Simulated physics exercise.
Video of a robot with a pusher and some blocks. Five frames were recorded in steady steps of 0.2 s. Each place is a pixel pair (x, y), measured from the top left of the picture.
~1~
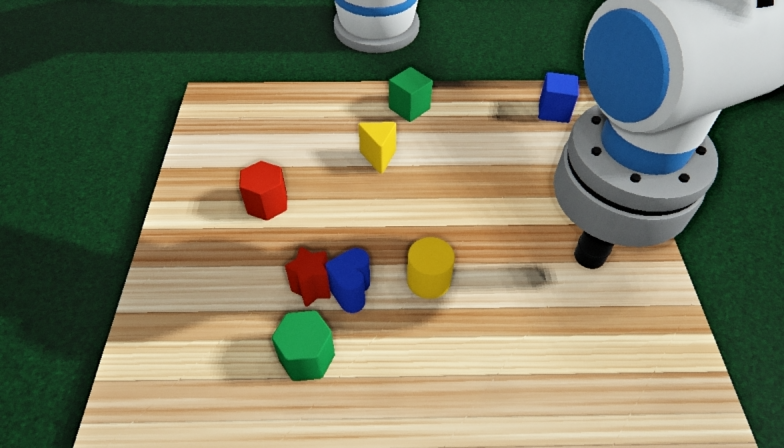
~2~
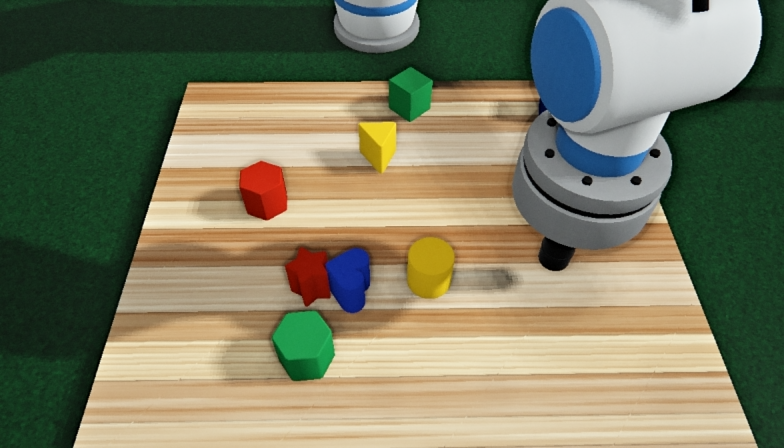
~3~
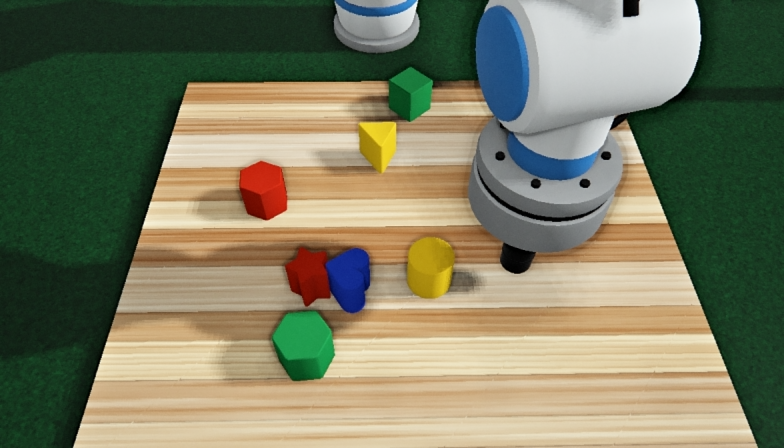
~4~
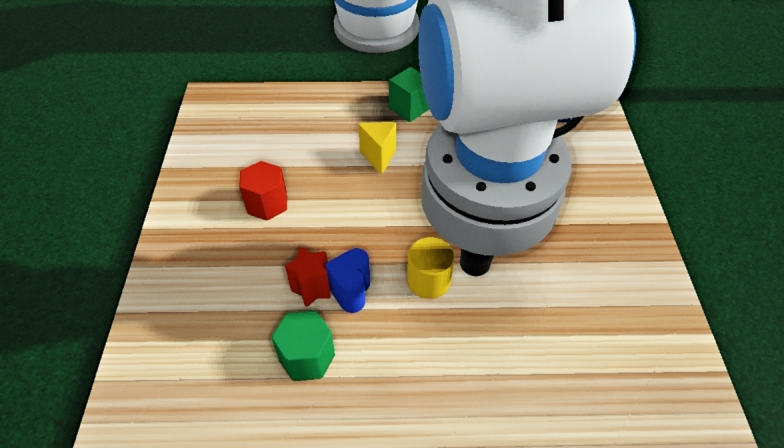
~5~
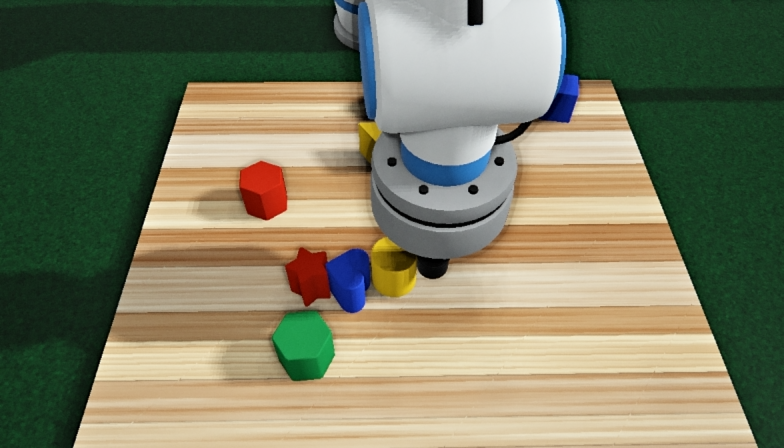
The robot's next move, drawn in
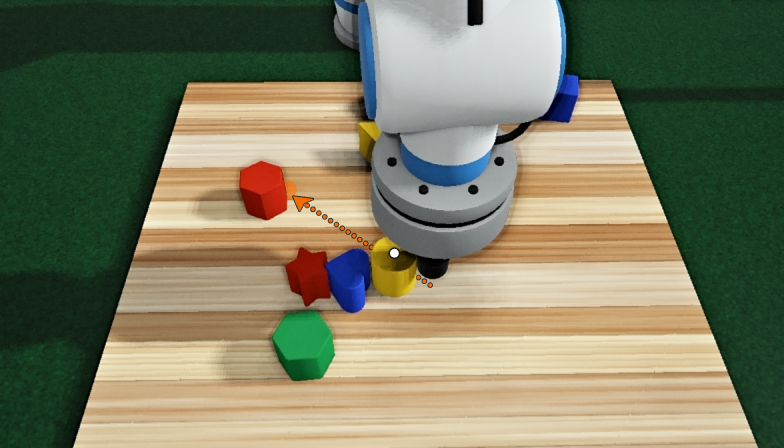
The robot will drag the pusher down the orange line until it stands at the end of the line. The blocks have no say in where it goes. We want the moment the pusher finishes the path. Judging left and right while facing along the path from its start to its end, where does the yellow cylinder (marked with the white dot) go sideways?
Its shift is leftward.
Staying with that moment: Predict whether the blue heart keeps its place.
It is no longer where it was.
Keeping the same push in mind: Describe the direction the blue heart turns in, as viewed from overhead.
It twists anticlockwise.
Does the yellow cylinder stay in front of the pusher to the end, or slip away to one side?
My answer is that the yellow cylinder has slipped off.
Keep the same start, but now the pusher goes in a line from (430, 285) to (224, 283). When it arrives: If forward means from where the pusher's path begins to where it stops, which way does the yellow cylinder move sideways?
To the right.
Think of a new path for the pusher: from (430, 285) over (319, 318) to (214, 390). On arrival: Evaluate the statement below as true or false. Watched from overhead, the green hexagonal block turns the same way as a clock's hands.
This is false.
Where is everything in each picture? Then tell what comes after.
In the first frame, tip of the pusher at (589, 258), middles of tops, red hexagonal block at (260, 176), red star block at (308, 263), blue heart at (349, 267), yellow cylinder at (432, 255).
In the second frame, pusher at (553, 260), nothing pushed.
In the third frame, pusher at (515, 262), nothing pushed.
In the fourth frame, pusher at (475, 265), nothing pushed.
In the fifth frame, pusher at (432, 267), red hexagonal block at (260, 176), red star block at (308, 263), blue heart at (349, 267), yellow cylinder at (394, 253).
The line goes in a line from (430, 285) to (284, 190); the dot is on the yellow cylinder.
What follows on the original path. One third of the way, pusher at (376, 232); red star block at (293, 266); blue heart at (330, 270), turned 65° anticlockwise; yellow cylinder at (340, 234).
Two thirds of the way, pusher at (325, 200); red star block at (293, 266); blue heart at (330, 270), turned 65° anticlockwise; yellow cylinder at (321, 229).
At the end, pusher at (279, 171); red hexagonal block at (243, 173), turned 30° anticlockwise; red star block at (293, 266); blue heart at (330, 270), turned 65° anticlockwise; yellow cylinder at (321, 229).
